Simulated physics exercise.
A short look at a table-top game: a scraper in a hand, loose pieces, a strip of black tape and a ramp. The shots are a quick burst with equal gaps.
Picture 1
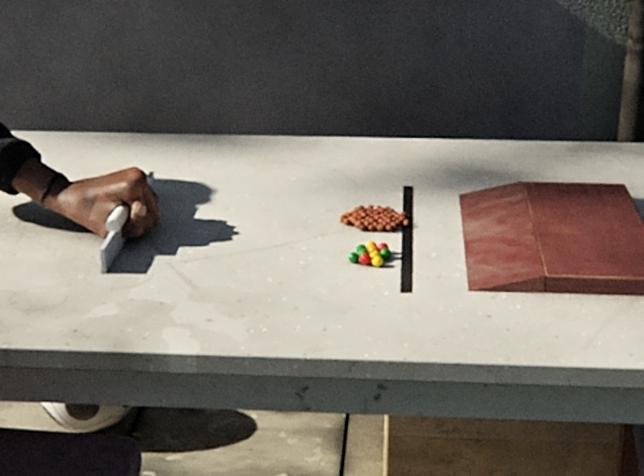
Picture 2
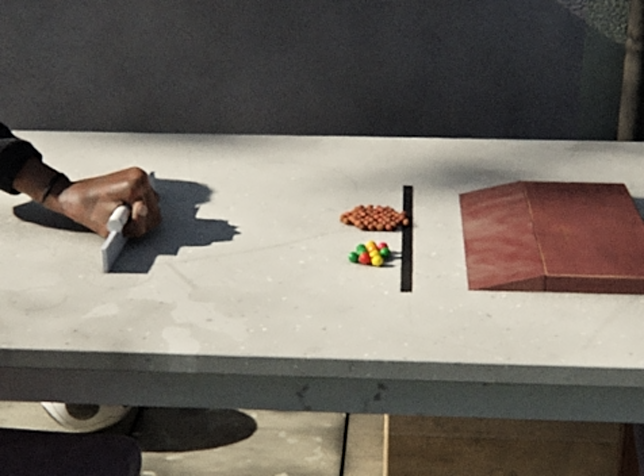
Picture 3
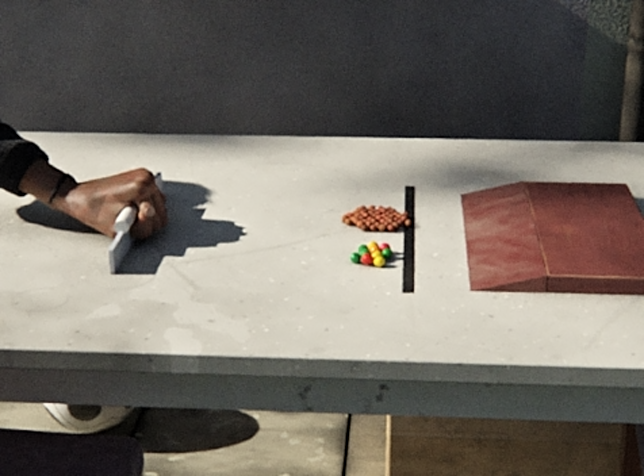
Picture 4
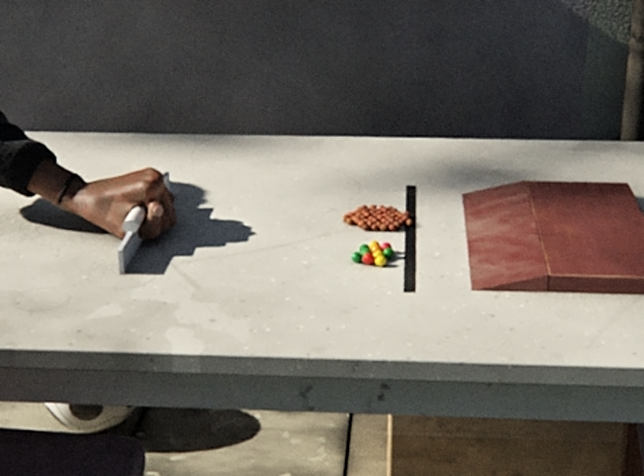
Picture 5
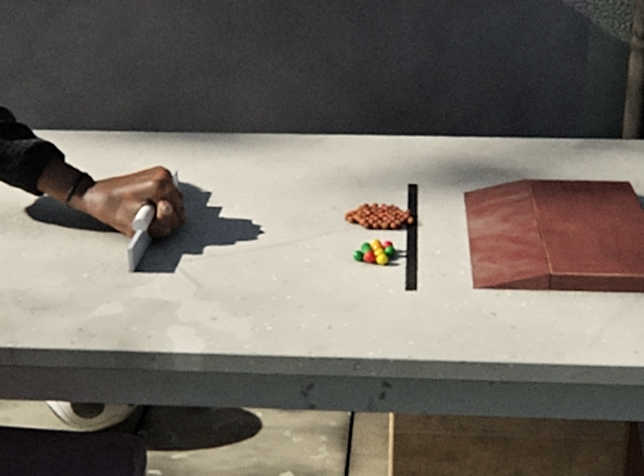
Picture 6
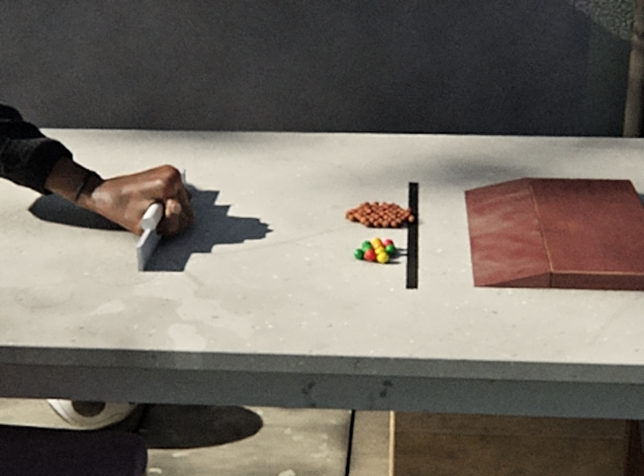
On a pale table-top in sunlight, a hand at the left holds a scraper upright, with two small clusters of loose pieces, a black strip and a reddish ramp to its right. The hand slides the scraper a short way right across the bare surface, its shadow moving along, while the clusters stay together beside the strip.
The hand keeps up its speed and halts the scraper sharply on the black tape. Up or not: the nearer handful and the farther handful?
Here the nearer handful falls short of the top, and the farther handful falls short of the top.
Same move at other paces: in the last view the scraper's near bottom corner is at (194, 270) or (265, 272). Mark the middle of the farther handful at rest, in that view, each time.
Around (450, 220) in the first try, (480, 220) in the second.
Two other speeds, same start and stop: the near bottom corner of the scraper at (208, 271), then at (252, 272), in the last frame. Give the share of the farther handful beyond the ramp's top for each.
About 0 and 0 per cent.
Then, 1.00 s past the last view, scraper still moving, near (293, 207); nearer handful all short of the ramp; farther handful all short of the ramp.
Then, 2.02 s past the last view, scraper stopped at the black tape; nearer handful all short of the ramp; farther handful a small part on the ramp, nearly all short of the ramp.
Finally, scraper stopped at the black tape; nearer handful none past the top, all short of the ramp; farther handful none past the top, a small part on the ramp, nearly all short of the ramp.
